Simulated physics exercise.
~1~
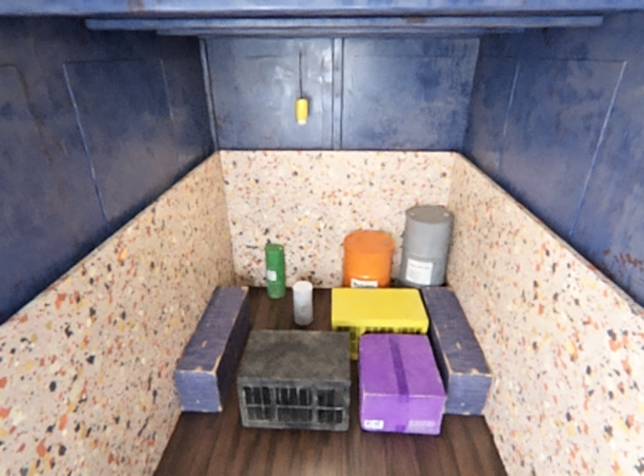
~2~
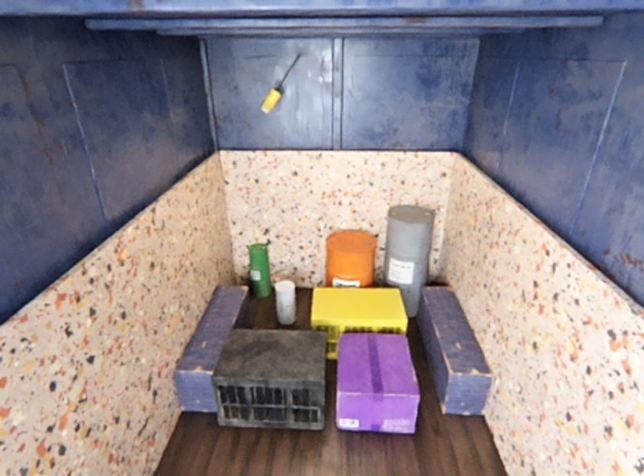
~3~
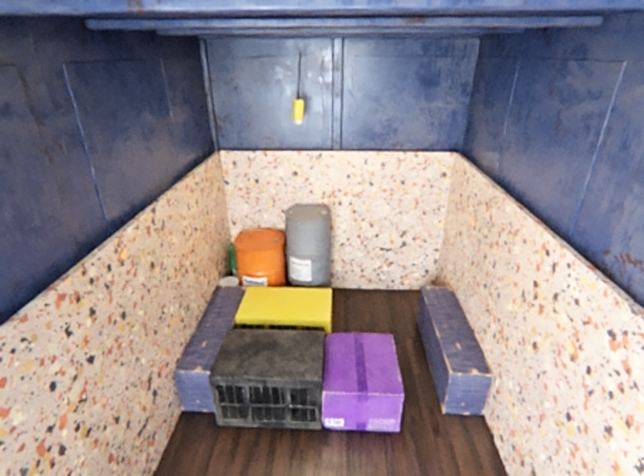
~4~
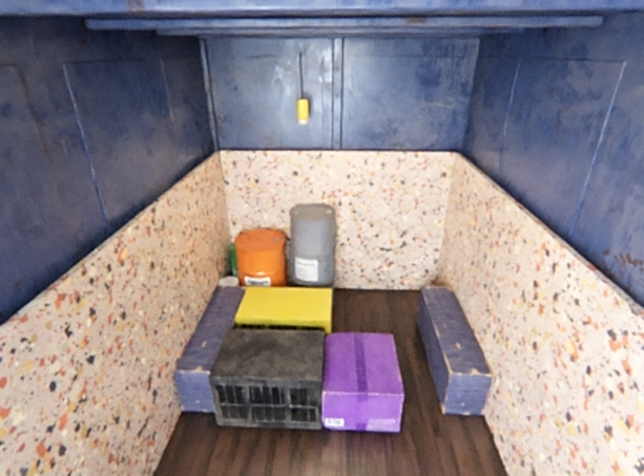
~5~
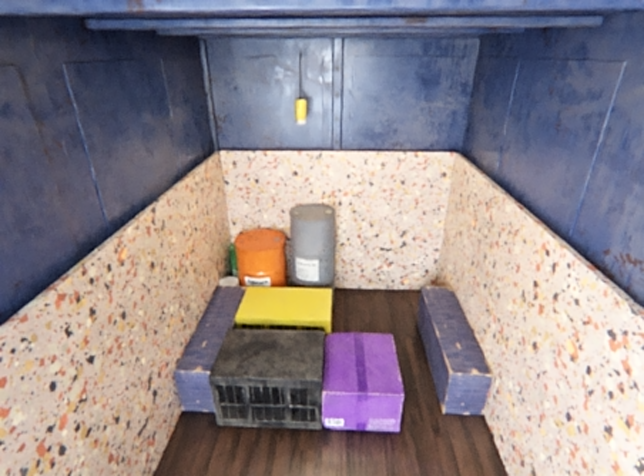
At the start, seven loose items stand on the dark floor of a van's load bay, with a yellow tag hanging at the back. The tag swings to the left, and the drums, canisters, chests and purple box all shift a little that way. The load then slides further left, the orange and grey drums crossing much of the back wall while the purple box closes up against the black chest. The canisters end up almost hidden behind the left wheel box. Finally the tag hangs straight again, and the bunched load stays still, both drums upright.
